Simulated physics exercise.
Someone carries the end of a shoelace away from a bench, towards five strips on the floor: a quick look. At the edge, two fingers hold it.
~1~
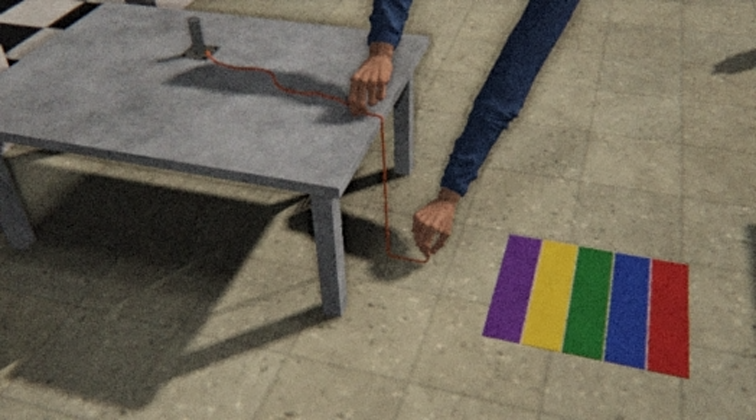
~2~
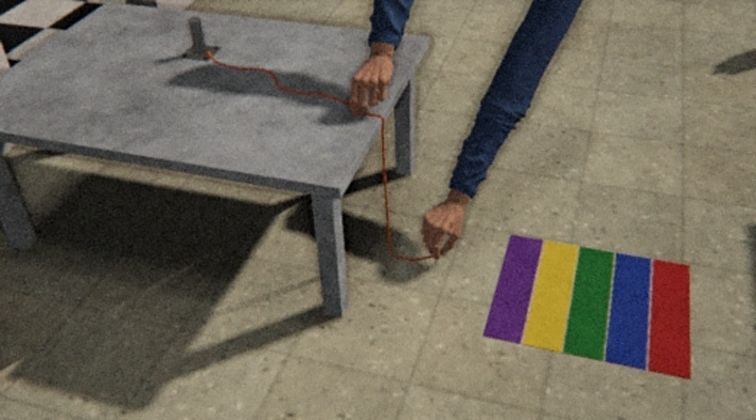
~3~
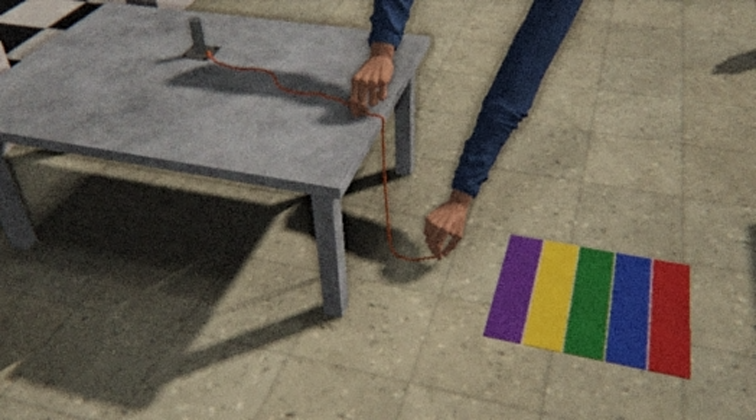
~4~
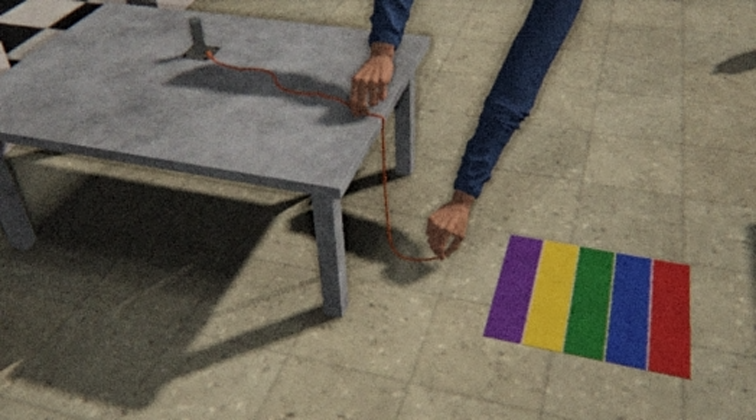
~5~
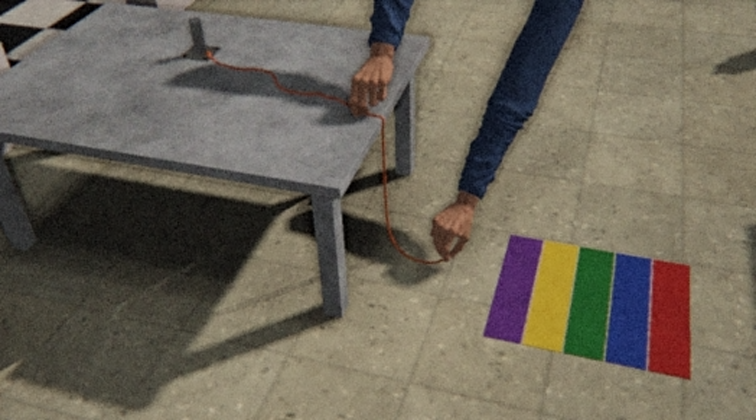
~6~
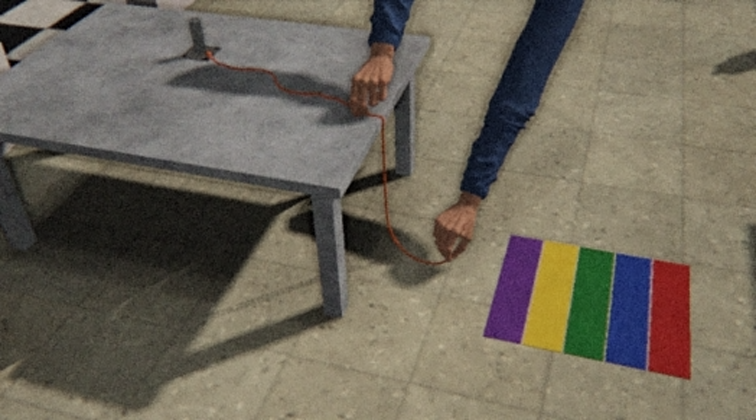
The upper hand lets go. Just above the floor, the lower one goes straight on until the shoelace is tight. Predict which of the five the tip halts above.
I expect it over the yellow strip.
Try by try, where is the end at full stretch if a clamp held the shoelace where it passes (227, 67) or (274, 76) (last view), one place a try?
Per try (px, approx.): (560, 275), (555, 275).
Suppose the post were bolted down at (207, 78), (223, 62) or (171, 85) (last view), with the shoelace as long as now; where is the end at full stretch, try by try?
First (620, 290), then (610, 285), then (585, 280).
Soon after, end near (491, 264); short of the strips.
After that, end near (535, 273); over purple.
At the stop, end near (563, 278); over yellow. The end stops over the yellow strip.
